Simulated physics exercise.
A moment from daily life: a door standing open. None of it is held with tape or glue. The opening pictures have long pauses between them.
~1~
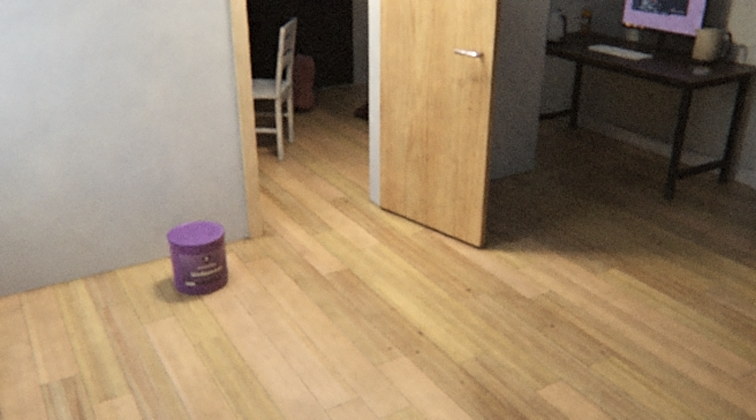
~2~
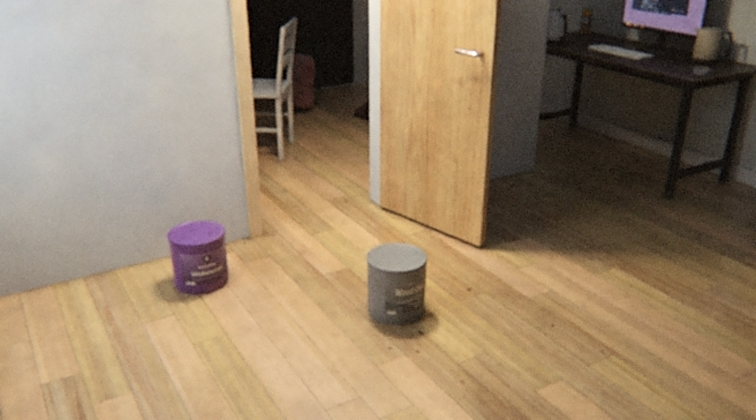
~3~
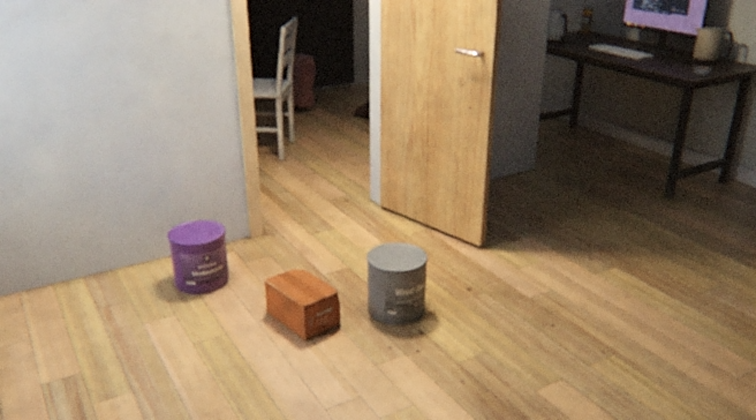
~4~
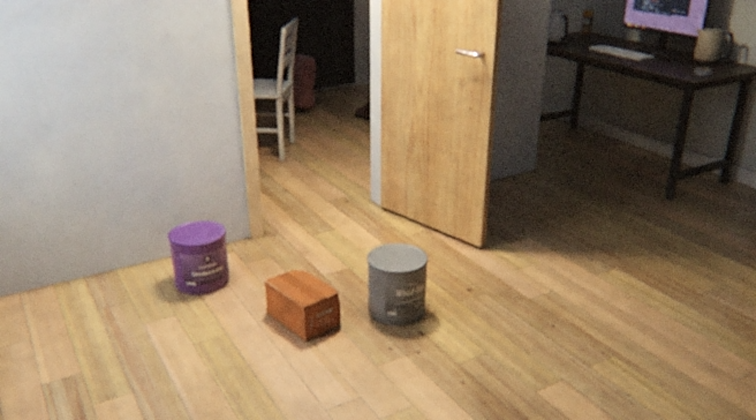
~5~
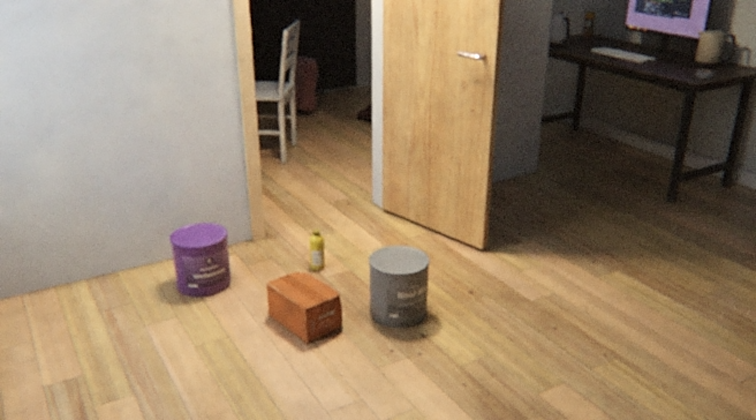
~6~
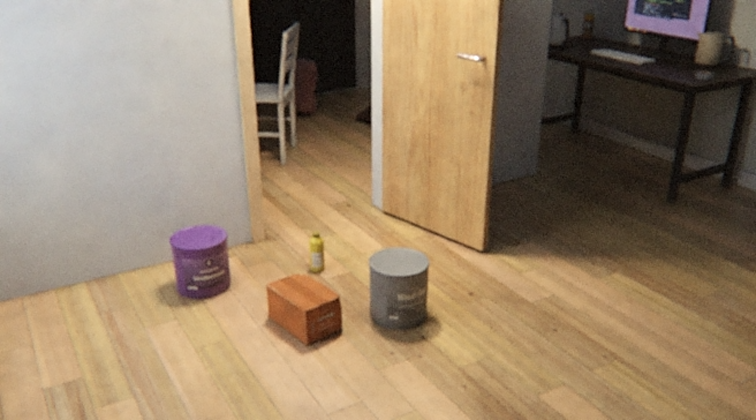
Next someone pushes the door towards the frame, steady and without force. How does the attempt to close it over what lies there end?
It finishes its swing.
Then, 0.60 s past the last view, door 83° open.
Then, 1.10 s past the last view, door 43° open.
Then, 1.40 s past the last view, door 17° open.
Finally, door 0° open; all 4 still in place. Final places as the last picture's camera would see them, yellow bottle near (314, 251).
